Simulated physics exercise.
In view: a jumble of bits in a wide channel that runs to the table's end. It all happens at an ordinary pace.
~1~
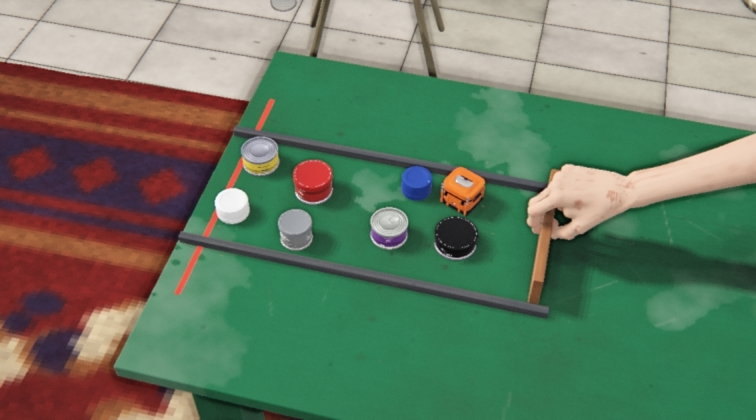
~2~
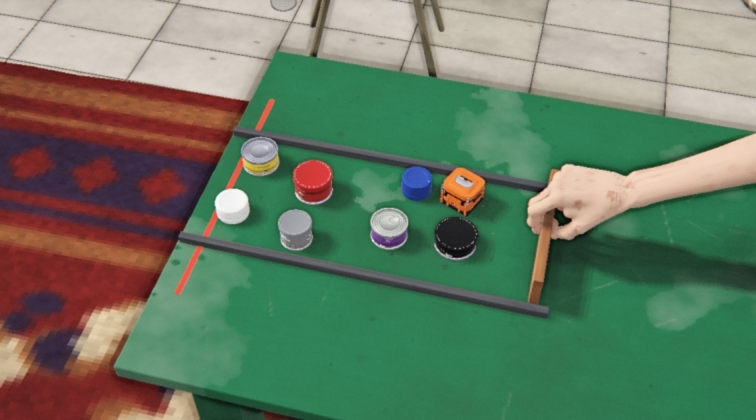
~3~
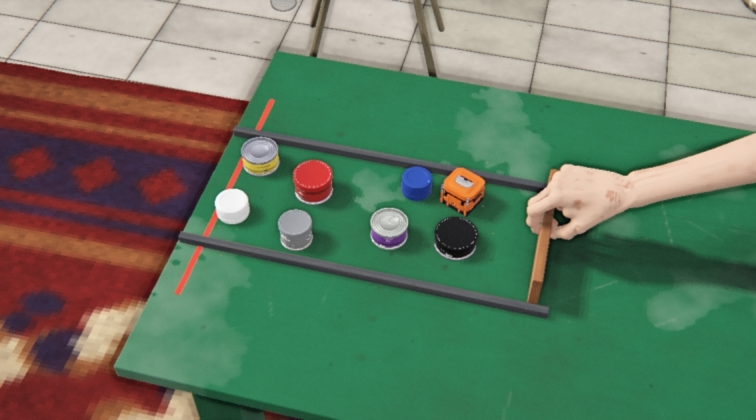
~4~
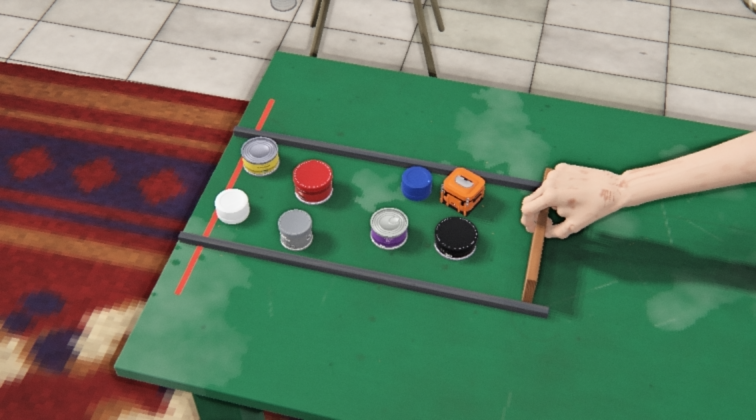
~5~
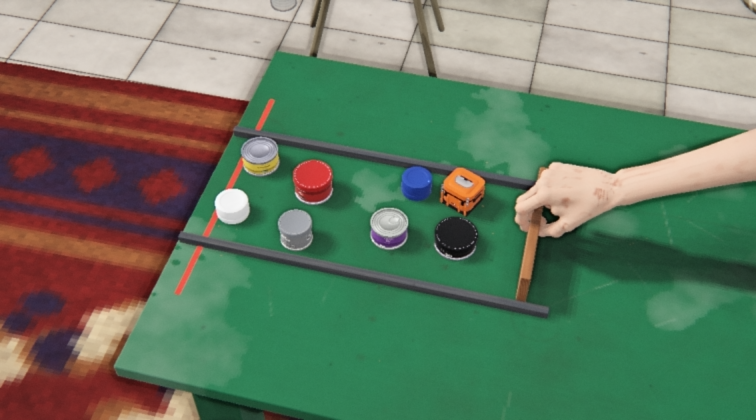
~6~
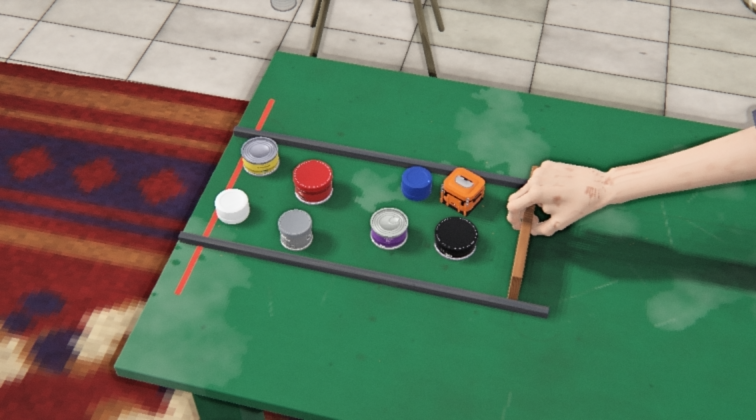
A hand gripping a wooden board at the right end of a channel on a green table stays nearly still at first, then slides the board slightly left between two dark rails. The small tins, lids and orange object ahead of it stay where they are, untouched.
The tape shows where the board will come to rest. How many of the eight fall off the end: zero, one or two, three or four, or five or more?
Here the number that fall off is five or more.
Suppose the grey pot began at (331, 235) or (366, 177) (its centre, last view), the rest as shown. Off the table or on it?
In turn it is kept; falls.
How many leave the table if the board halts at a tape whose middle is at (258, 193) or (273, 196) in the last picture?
Down on the floor: 2 and 2.
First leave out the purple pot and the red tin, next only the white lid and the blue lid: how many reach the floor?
First 3, then 3.
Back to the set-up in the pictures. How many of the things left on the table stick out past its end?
It comes to 3.
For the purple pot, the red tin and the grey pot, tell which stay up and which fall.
The purple pot tumbles off; the red tin drops off; the grey pot survives.
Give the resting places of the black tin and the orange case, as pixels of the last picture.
Near (206, 186) and (225, 151).
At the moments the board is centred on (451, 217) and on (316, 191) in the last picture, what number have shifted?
By then 4, and 8.
Early on, none off yet; white lid at rest near (232, 206); yellow tin at rest near (260, 157); red tin at rest near (313, 183).
Finally, the number that fall off is five or more; lost, blue lid, purple pot, red tin, yellow tin and white lid.
